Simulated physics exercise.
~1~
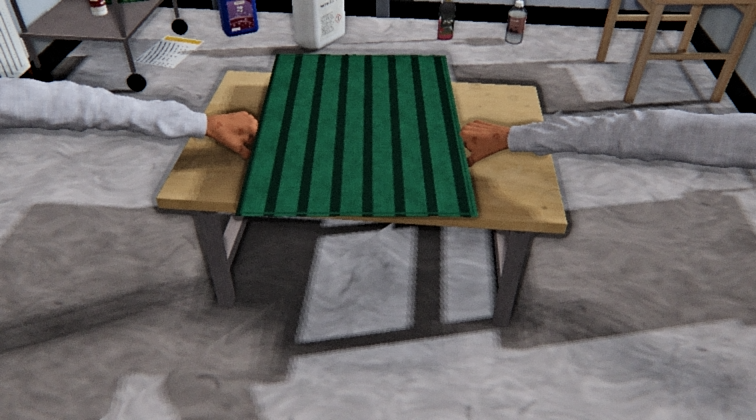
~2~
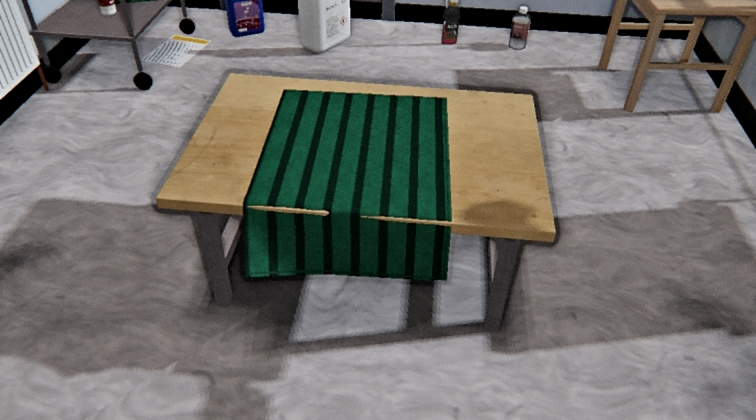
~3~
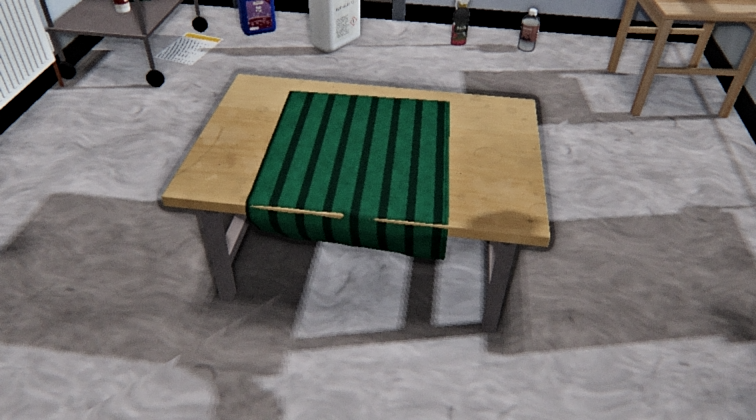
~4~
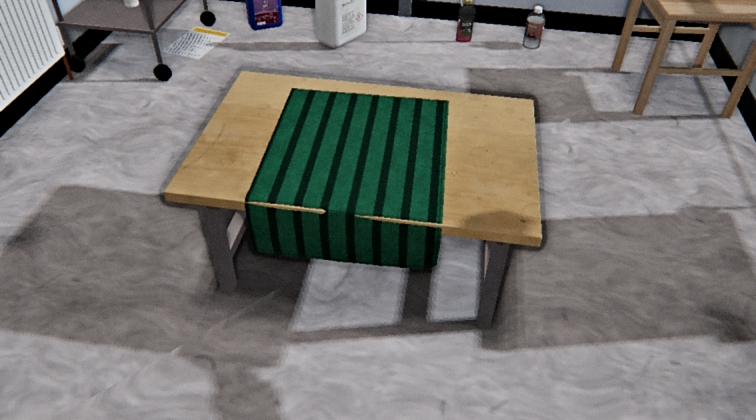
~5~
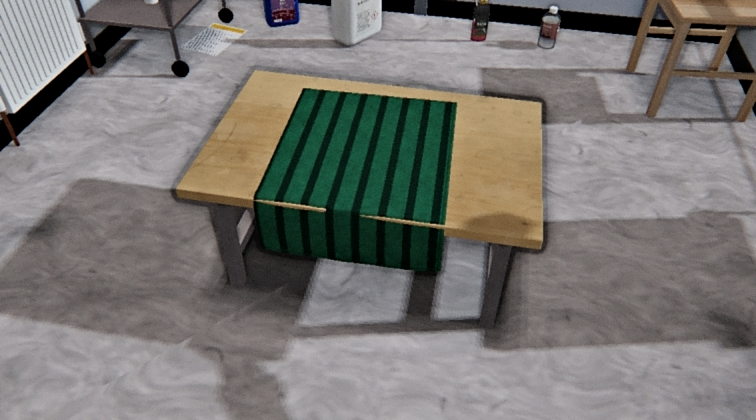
In a room with a pale, marbled floor, seen from above and in front, a light wooden side table with grey legs stands in the middle, with bottles and a cart behind it and a wooden stool at the right. Two hands in grey sleeves reach in from either side, holding a green hand towel with dark stripes level above the tabletop. The hands let go and are gone, and the towel drops, its near part hanging over the front edge. The hanging end swings slightly and settles while the view drifts a little sideways. The towel stays on the table, mostly on top.
